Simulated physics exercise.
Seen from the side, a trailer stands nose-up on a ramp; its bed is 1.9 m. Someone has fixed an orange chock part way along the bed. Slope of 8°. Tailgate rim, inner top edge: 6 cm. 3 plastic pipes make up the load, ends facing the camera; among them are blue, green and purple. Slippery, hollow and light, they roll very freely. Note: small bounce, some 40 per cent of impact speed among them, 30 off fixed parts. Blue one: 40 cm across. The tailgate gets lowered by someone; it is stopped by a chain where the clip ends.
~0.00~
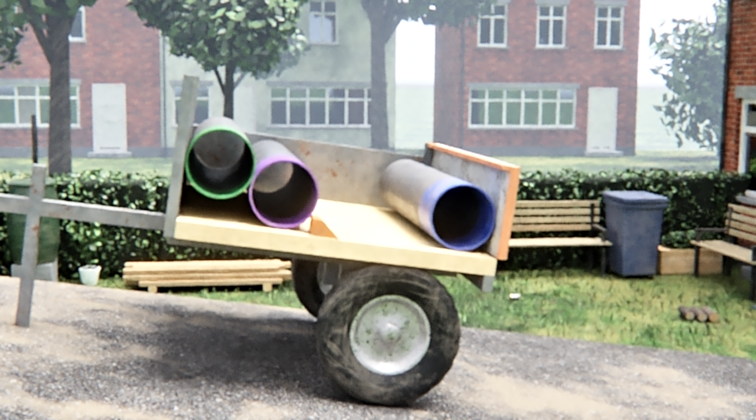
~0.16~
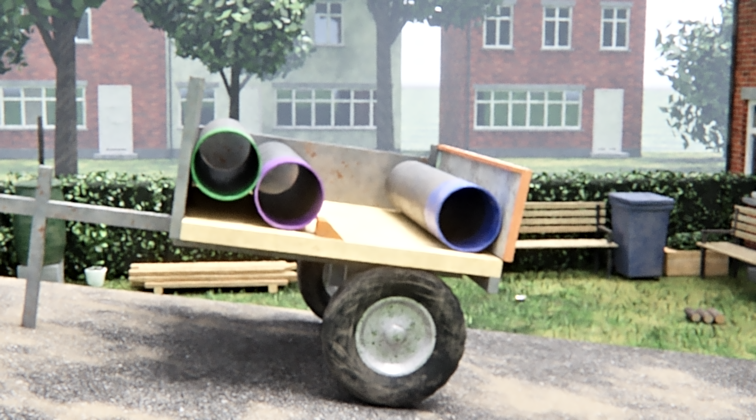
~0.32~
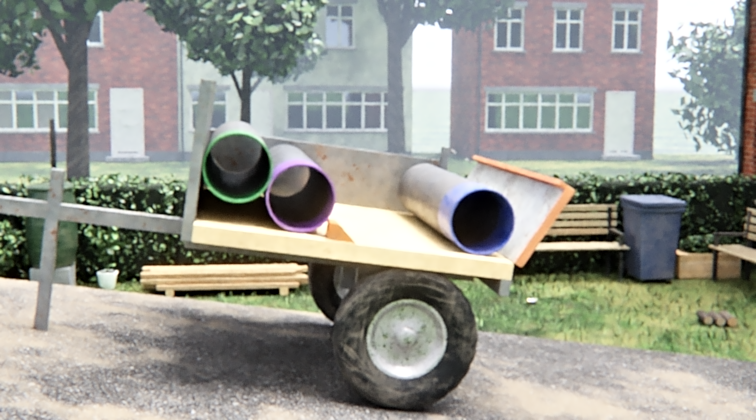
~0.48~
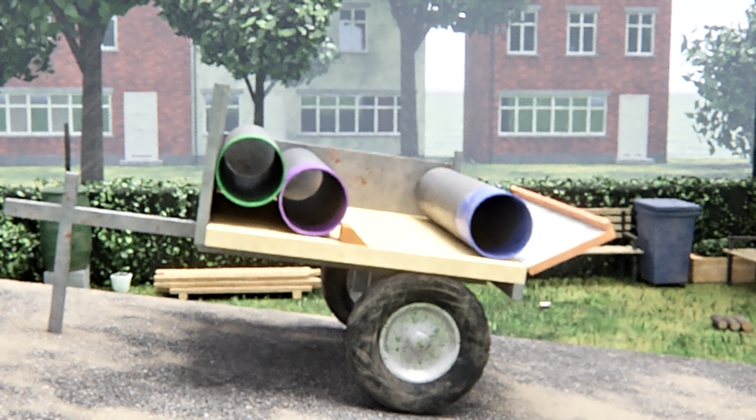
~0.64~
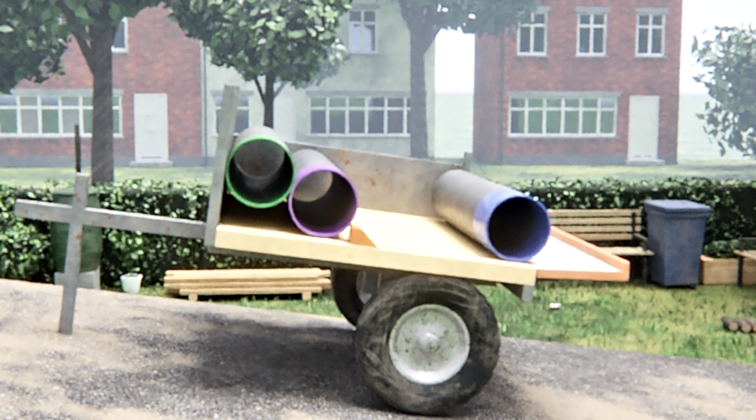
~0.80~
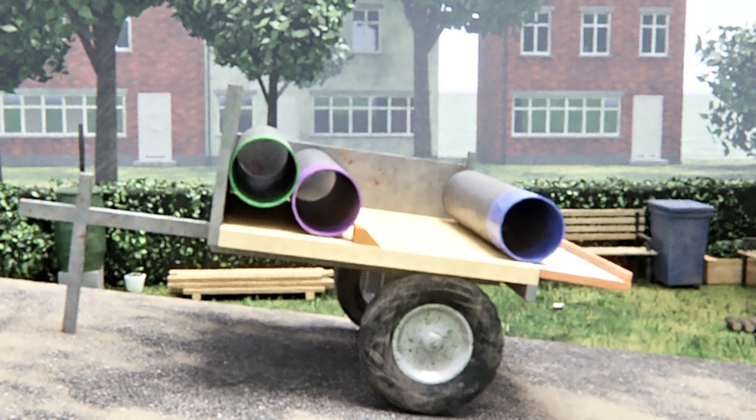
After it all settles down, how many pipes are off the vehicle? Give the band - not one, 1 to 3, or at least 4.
Band: 1 to 3.
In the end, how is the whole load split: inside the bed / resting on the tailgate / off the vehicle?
2 - 0 - 1.
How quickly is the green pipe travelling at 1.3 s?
0.0 m/s, roughly.
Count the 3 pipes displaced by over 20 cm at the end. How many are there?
If you add them all up, you get 1.
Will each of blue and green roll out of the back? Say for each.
Blue makes it out, green is kept back.
Then, 1.3 s in, blue is on the gate, 25 cm past the hinge, rolling right; green is up on others, 165 cm short of the hinge; purple is on the bed, 125 cm short of the hinge; 0 of 3 are out.
Then, 1.9 s in, blue is dropping off the gate; still the same for green, purple; 1 of 3 is out.
In the end (4.0 s), blue is off the vehicle; green is up on others, 165 cm short of the hinge; purple is on the bed, 125 cm short of the hinge; 1 of 3 is out.
